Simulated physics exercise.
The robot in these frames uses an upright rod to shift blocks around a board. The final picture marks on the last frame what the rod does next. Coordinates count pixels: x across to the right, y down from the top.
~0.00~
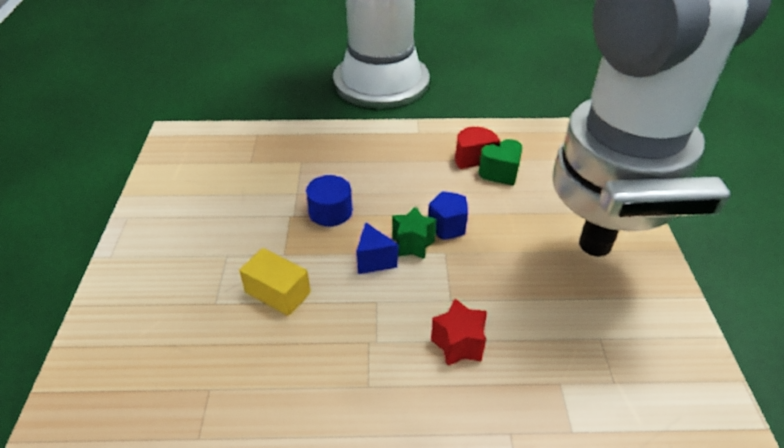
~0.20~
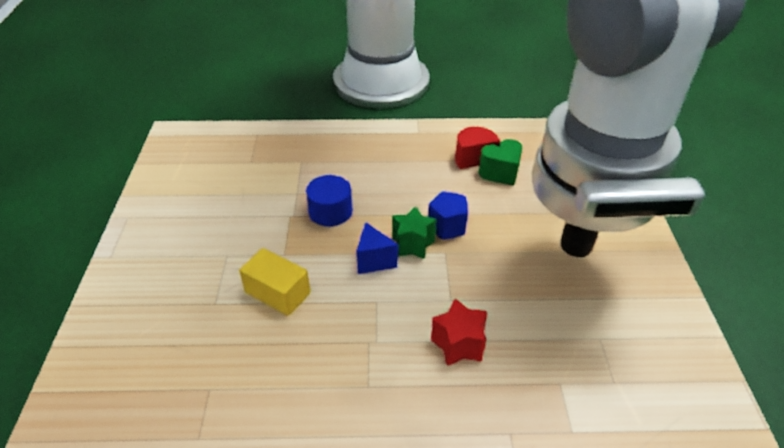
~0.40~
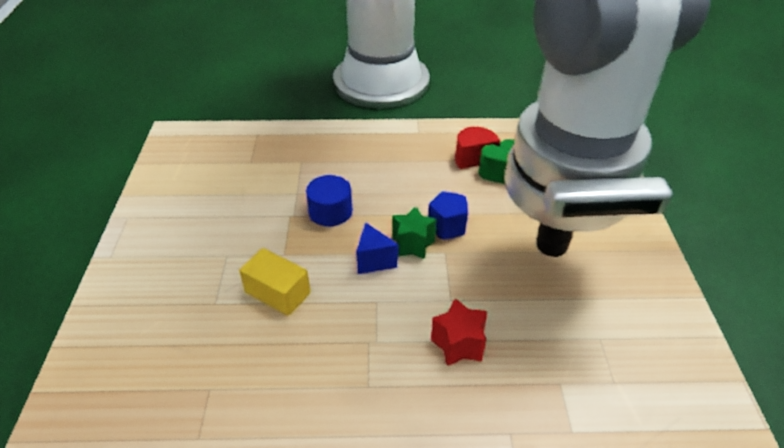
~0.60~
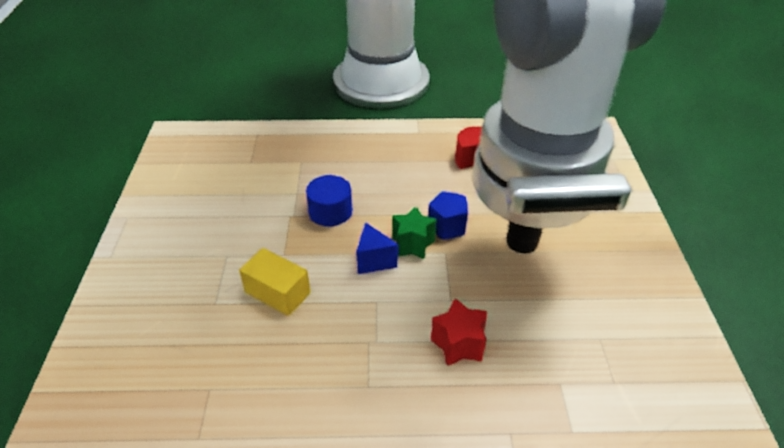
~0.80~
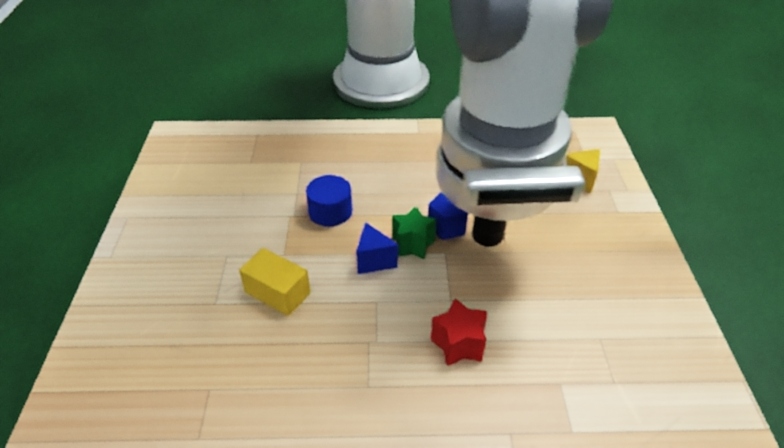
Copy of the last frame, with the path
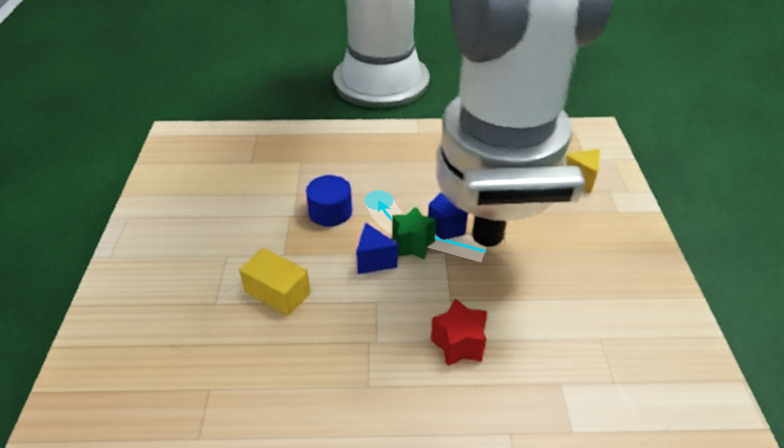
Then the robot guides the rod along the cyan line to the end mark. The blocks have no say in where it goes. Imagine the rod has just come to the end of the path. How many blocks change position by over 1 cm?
Two.
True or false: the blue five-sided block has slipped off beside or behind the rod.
The claim holds.
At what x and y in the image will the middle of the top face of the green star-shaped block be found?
About (374, 215).
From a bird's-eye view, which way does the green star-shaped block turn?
From overhead, anticlockwise.
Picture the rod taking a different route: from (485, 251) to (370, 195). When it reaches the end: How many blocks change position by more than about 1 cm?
I'd say just one block gets shifted by more than about 1 cm.
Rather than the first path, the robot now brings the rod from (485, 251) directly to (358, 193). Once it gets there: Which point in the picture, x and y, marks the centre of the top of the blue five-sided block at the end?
Final place: (413, 172).
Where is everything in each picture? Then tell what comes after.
In the first picture, lower end of the rod (595, 246), tops of blocks, blue circle (329, 189), blue triangular piece (374, 239), green star-shaped block (414, 222), blue five-sided block (450, 203).
In the second picture, rod (576, 247), blocks as before.
In the third picture, rod (552, 246), blocks as before.
In the fourth picture, rod (522, 243), blocks as before.
In the fifth picture, rod (488, 237), blue circle (329, 189), blue triangular piece (374, 239), green star-shaped block (414, 222), blue five-sided block (450, 203).
The drawn path runs from (485, 251) over (441, 239) and (400, 225) to (379, 200).
What follows on the original path. One third of the way, rod (442, 225); green star-shaped block (405, 222); blue five-sided block (436, 194), turned 20° clockwise.
Two thirds of the way, rod (400, 210); blue triangular piece (370, 241), turned 20° anticlockwise; green star-shaped block (377, 217), turned 65° anticlockwise; blue five-sided block (432, 189), turned 40° clockwise.
At the end, rod (379, 185); blue circle not moved; blue triangular piece (369, 241), turned 20° anticlockwise; green star-shaped block (374, 215), turned 80° anticlockwise; blue five-sided block (432, 189), turned 40° clockwise.
